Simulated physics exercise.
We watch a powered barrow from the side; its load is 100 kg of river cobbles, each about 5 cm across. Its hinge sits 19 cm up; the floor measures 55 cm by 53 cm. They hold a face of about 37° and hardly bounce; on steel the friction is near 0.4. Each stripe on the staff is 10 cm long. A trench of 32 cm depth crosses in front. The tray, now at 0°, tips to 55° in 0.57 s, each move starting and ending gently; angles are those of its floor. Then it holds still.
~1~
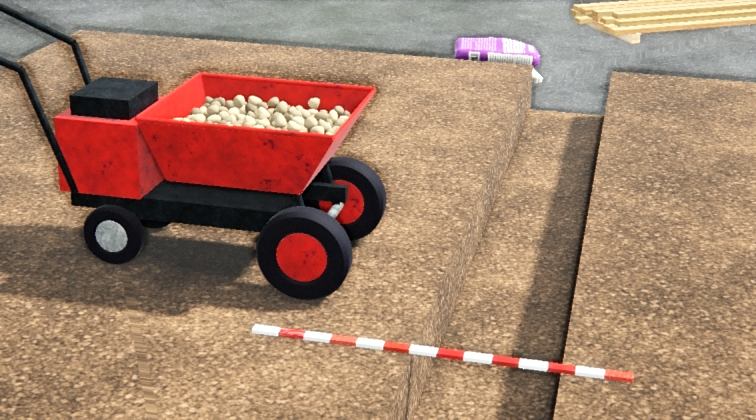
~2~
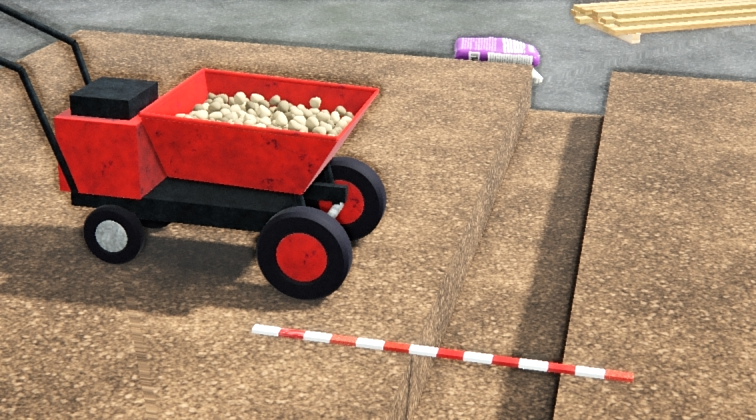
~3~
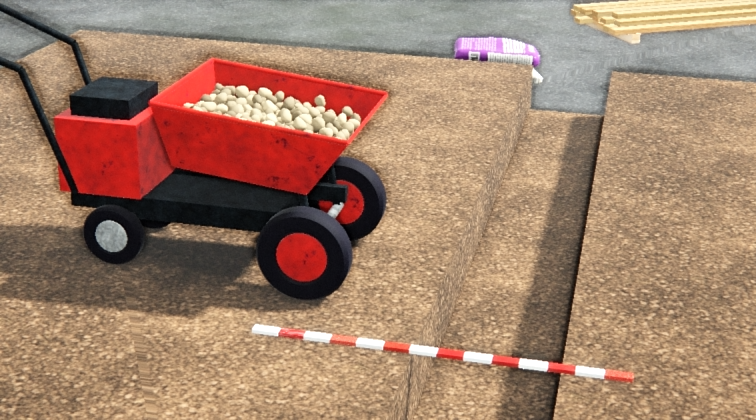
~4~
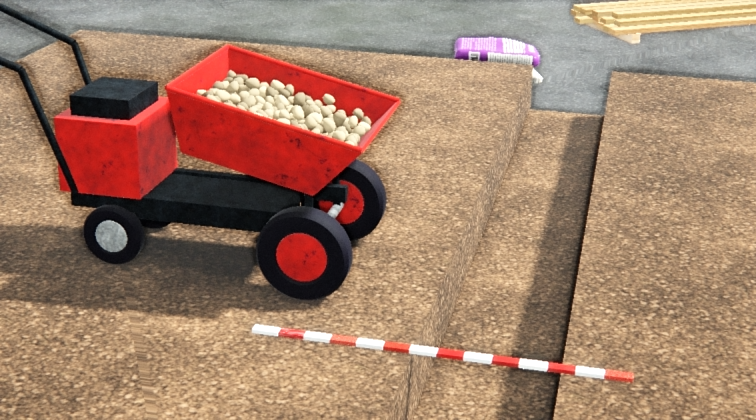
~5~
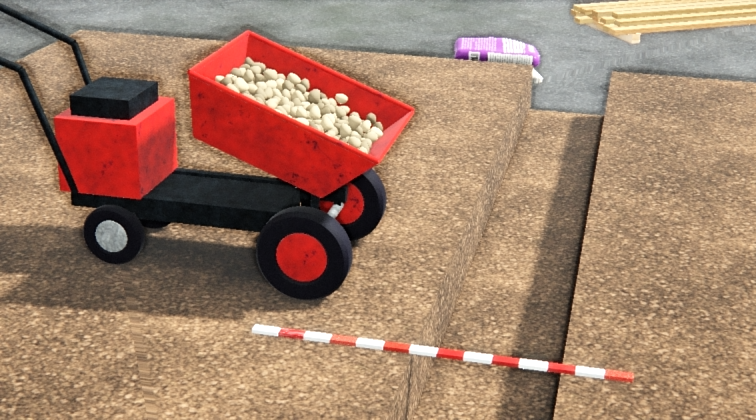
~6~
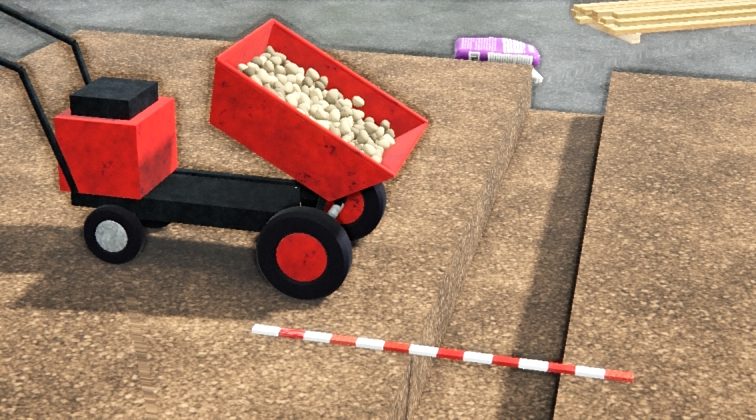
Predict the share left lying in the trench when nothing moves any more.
Close to 39 in a hundred.
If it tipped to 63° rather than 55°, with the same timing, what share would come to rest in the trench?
It would be near 65 per cent.
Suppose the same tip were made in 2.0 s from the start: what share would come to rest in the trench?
Then about 20 per cent.
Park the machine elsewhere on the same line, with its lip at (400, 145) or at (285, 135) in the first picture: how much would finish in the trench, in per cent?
Near 30 per cent from the first place, 30 from the second.
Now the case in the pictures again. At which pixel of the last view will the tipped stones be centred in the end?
Their middle is at about (525, 355).
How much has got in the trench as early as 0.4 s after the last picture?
Some 0 per cent.
Then, 0.1 s after the last picture the floor is at 47°, 100 % in the tray; the foremost stones are at (400, 181).
Then, 0.4 s after the last picture the floor is at 55°, 98 % in the tray, 2 % in the trench; the foremost stones are at (465, 206).
Then, 0.7 s after the last picture the floor is at 55°, 69 % in the tray, 31 % in the trench; the foremost stones are at (561, 353).
Then, 2.7 s after the last picture the floor is at 55°, 61 % in the tray, 39 % in the trench; the foremost stones are at (564, 346).
